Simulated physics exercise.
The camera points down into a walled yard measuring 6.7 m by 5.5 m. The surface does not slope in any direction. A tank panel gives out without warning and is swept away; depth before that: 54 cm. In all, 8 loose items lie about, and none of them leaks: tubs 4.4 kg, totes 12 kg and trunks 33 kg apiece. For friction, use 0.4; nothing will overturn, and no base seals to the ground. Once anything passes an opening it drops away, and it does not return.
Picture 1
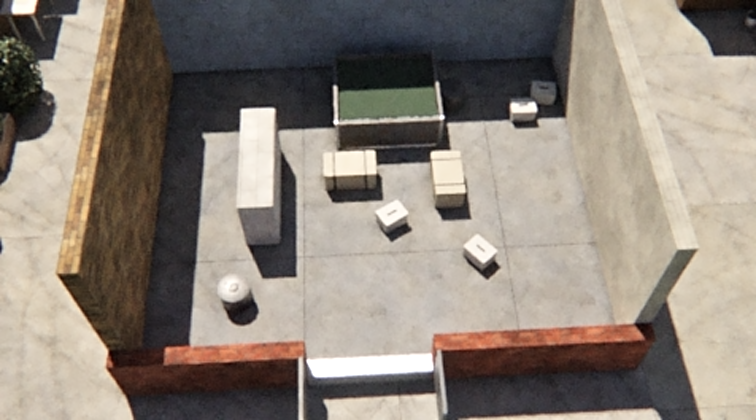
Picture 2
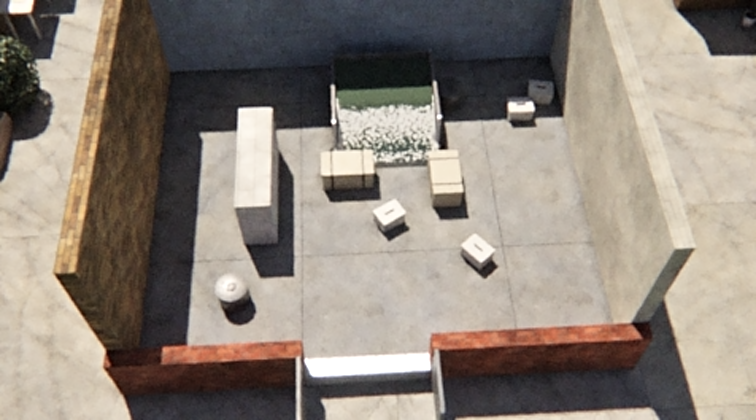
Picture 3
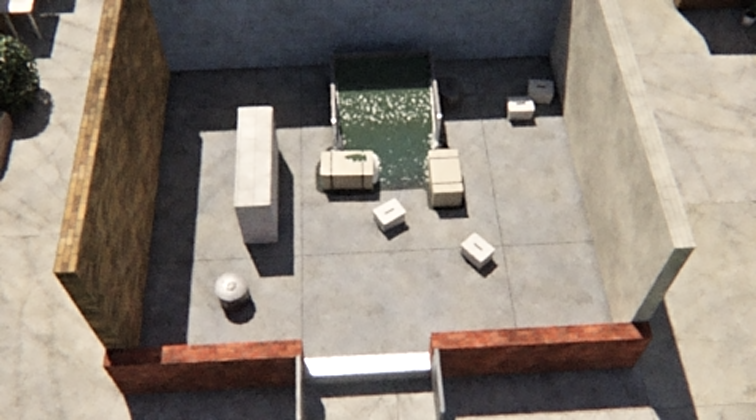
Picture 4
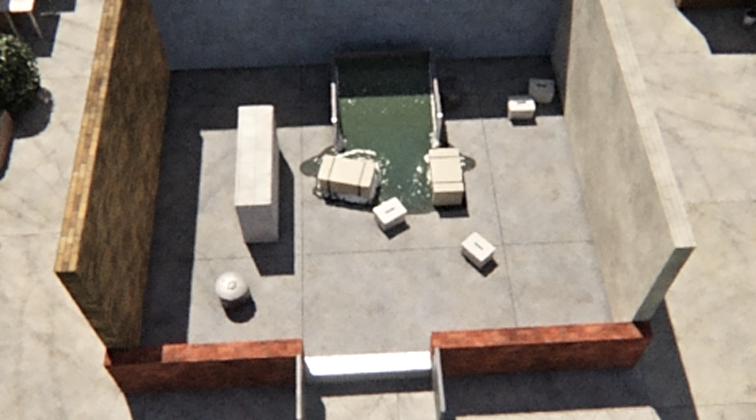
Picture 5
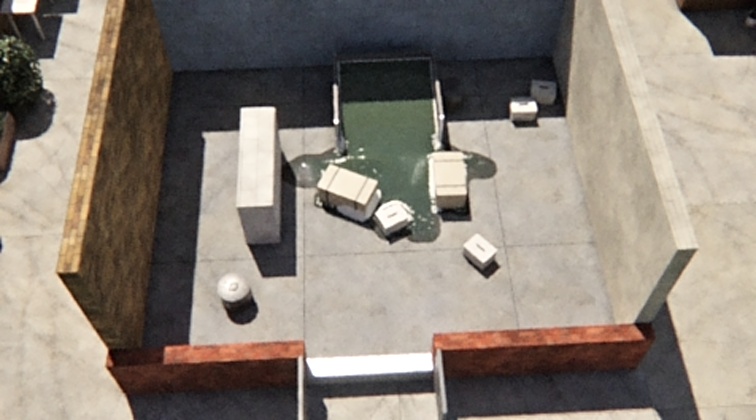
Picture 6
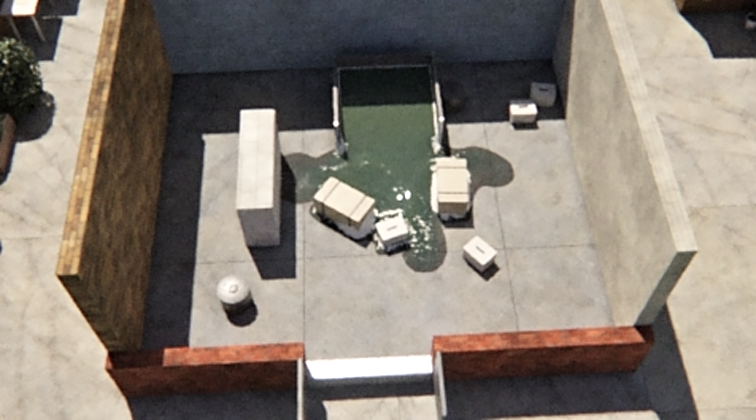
The clip opens on a walled yard seen from above, with dark green water in a tank at the back and pale boxes scattered nearby. The tank's front gives way and water churns out, spreading across the floor around the nearest boxes, which slide and turn slightly while the others stay put.
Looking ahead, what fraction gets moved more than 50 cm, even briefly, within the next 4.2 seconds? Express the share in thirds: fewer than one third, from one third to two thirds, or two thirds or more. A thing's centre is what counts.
From one third to two thirds.
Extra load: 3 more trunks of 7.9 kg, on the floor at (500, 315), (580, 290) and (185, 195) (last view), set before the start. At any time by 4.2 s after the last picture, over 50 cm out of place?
Going through them in turn, I'd say beyond, beyond and not that far.
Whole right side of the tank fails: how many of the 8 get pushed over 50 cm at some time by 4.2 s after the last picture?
Count: 3.
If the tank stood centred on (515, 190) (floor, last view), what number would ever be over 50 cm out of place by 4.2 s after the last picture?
That gives 1 of them.
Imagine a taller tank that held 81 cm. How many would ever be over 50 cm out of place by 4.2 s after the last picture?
5.
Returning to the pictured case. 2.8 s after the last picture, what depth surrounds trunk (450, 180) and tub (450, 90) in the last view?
I'd put it at 3 cm and 0 cm respectively.
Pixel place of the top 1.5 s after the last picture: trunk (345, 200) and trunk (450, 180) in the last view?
I'd say close to (281, 306) and close to (525, 219).
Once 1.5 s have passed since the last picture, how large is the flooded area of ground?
Somewhere about 19 m2, give or take.
Then, 0.4 s after the last picture 2 of 8 are over 50 cm from their spots; 0 afloat.
Then, 1.5 s after the last picture 3 of 8 are over 50 cm from their spots; 0 afloat.
Then, 2.8 s after the last picture 5 of 8 are over 50 cm from their spots; 1 afloat.
Then, 4.2 s after the last picture 5 of 8 are over 50 cm from their spots, and 5 have been at some point; 1 afloat.
